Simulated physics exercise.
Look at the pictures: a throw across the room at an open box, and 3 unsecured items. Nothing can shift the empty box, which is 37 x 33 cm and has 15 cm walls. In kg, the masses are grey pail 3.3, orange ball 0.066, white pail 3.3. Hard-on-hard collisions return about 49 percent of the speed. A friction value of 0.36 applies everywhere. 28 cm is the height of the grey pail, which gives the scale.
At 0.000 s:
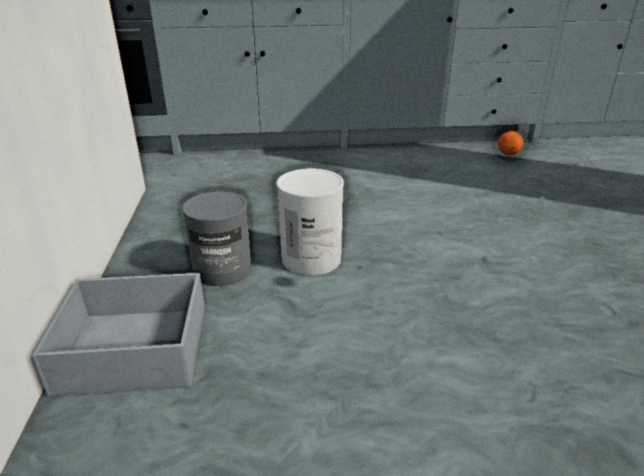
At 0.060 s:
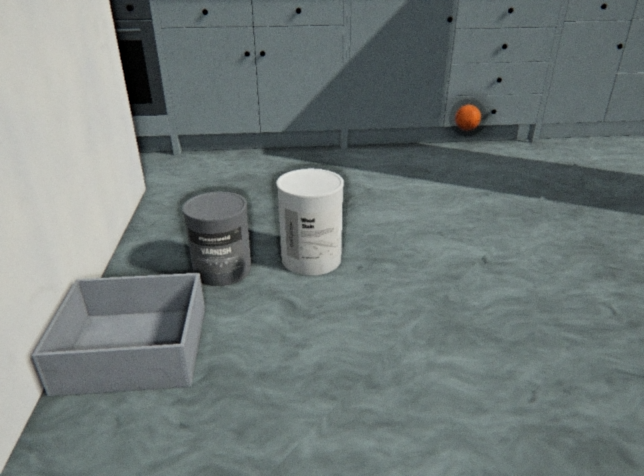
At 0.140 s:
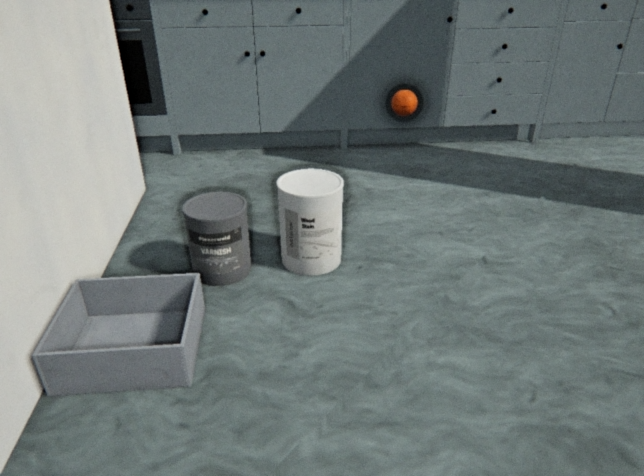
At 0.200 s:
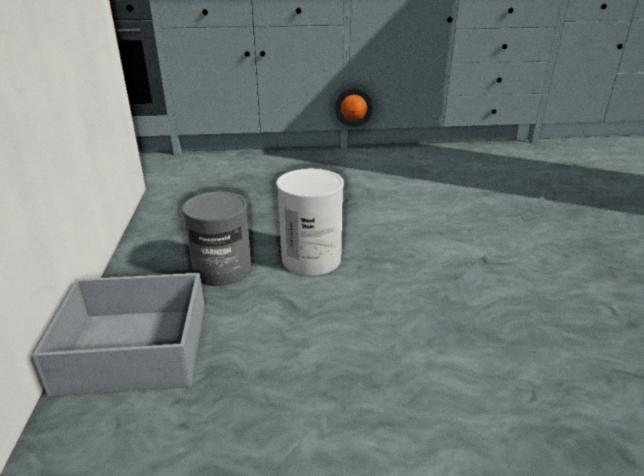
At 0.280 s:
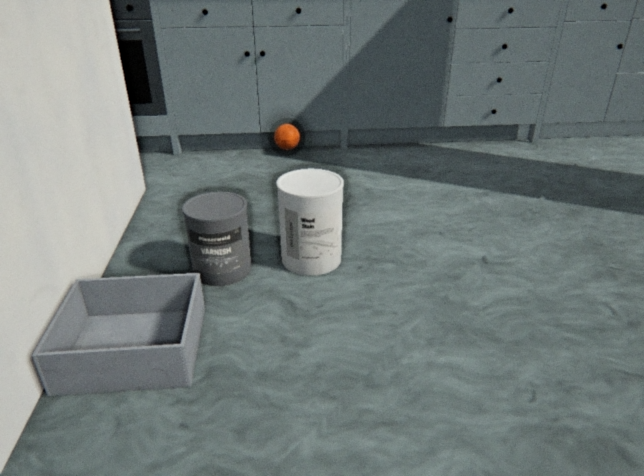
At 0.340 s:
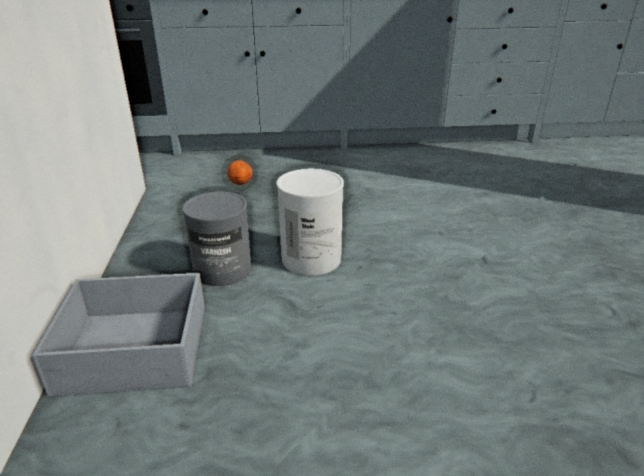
An orange ball flew leftward across the room in front of the grey cabinets, rising and then dropping behind the grey and white pails, while the pails and the open box stayed still.
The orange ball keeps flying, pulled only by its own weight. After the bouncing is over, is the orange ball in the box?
When it all stops, the ball sits within the box.
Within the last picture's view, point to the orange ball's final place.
Around (165, 336).
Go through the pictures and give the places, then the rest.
Gap 108 cm; orange ball (511, 144); grey pail (219, 239), in the first frame.
Gap 95 cm; orange ball (468, 118); grey pail (219, 239), in the second frame.
Gap 79 cm; orange ball (404, 103); grey pail (219, 239), in the third frame.
Gap 66 cm; orange ball (354, 108); grey pail (219, 239), in the fourth frame.
Gap 49 cm; orange ball (287, 137); grey pail (219, 239), in the fifth frame.
Gap 37 cm; orange ball (239, 173); grey pail (219, 239), in the sixth frame.
After 0.64 s, gap 14 cm; orange ball near (76, 310).
After 0.84 s, ball inside the box; orange ball near (134, 326).
In the end (2.5 s), ball inside the box; the bystanders under 10 cm from the start. At the end, from the last picture's camera, orange ball near (165, 336).
